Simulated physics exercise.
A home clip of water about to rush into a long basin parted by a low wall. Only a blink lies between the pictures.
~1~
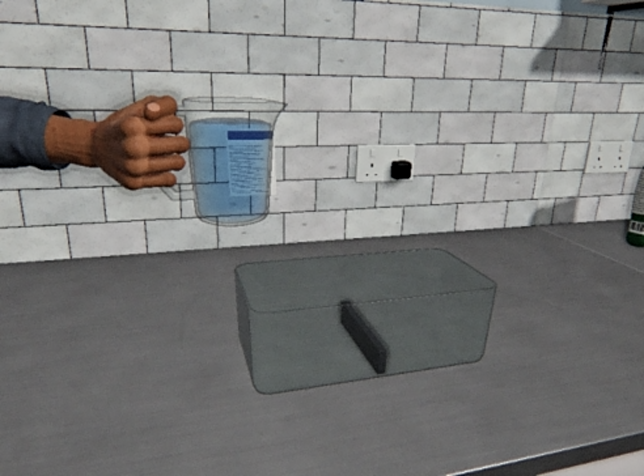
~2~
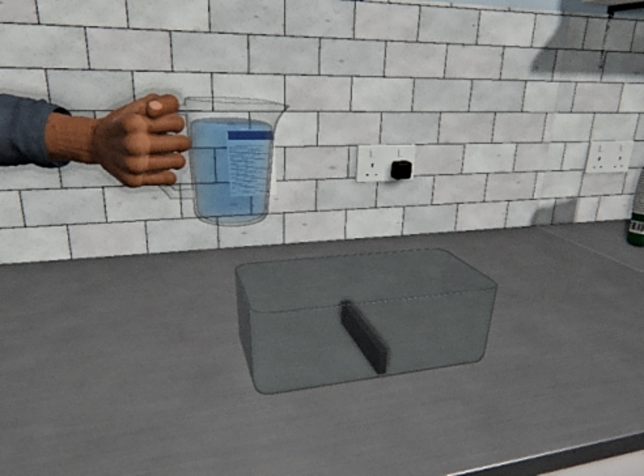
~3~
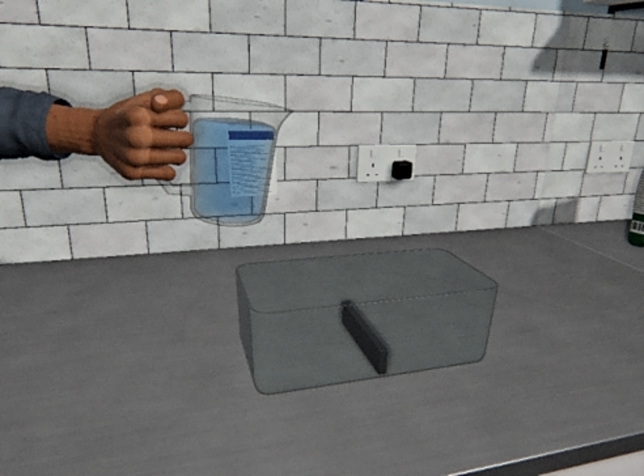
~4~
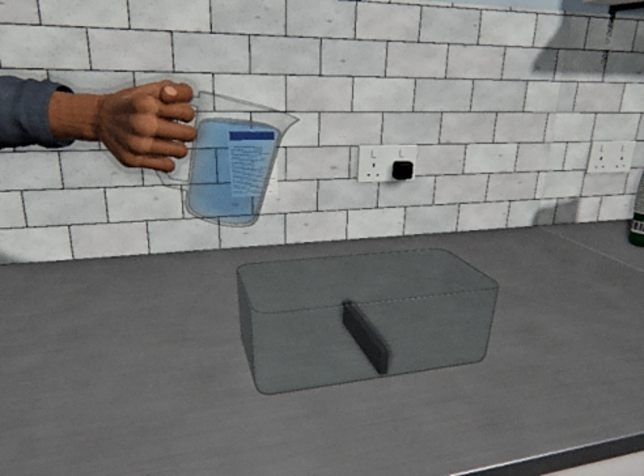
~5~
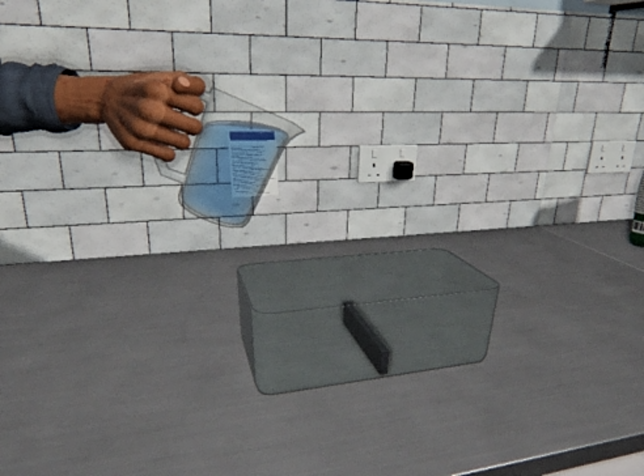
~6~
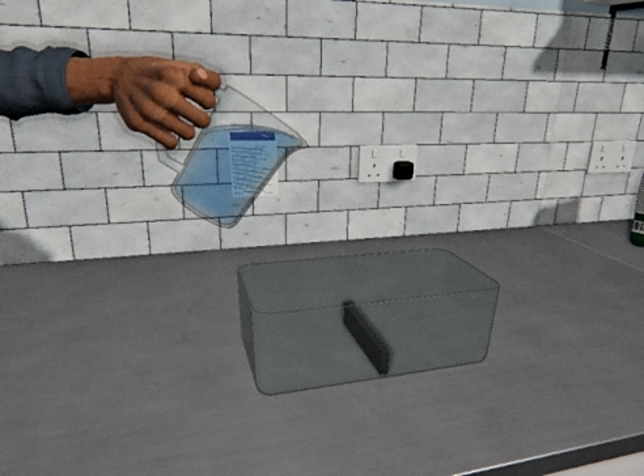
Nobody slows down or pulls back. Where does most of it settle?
The left part.
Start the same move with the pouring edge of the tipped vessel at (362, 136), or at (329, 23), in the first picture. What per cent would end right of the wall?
First some 90, then 85 per cent.
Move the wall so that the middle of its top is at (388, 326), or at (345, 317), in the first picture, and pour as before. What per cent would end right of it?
The first gives 15 %, the second 20 %.
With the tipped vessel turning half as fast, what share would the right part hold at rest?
Near 10 %.
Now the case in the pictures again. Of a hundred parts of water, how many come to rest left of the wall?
About 85 per cent.
A moment on, the tilt is 99° and 60 per cent is still to pour, 12 is left of the wall and 1 right of it.
Next, the tilt is 111° and 13 per cent is still to pour, 63 is left of the wall and 3 right of it.
Then the tilt is 111° and 1 per cent is still to pour, 82 is left of the wall and 7 right of it.
Later the tilt is 111° and 0 per cent is still to pour, 84 is left of the wall and 9 right of it.
In the end 84 per cent lies left of the wall, 10 right of it and 7 outside.
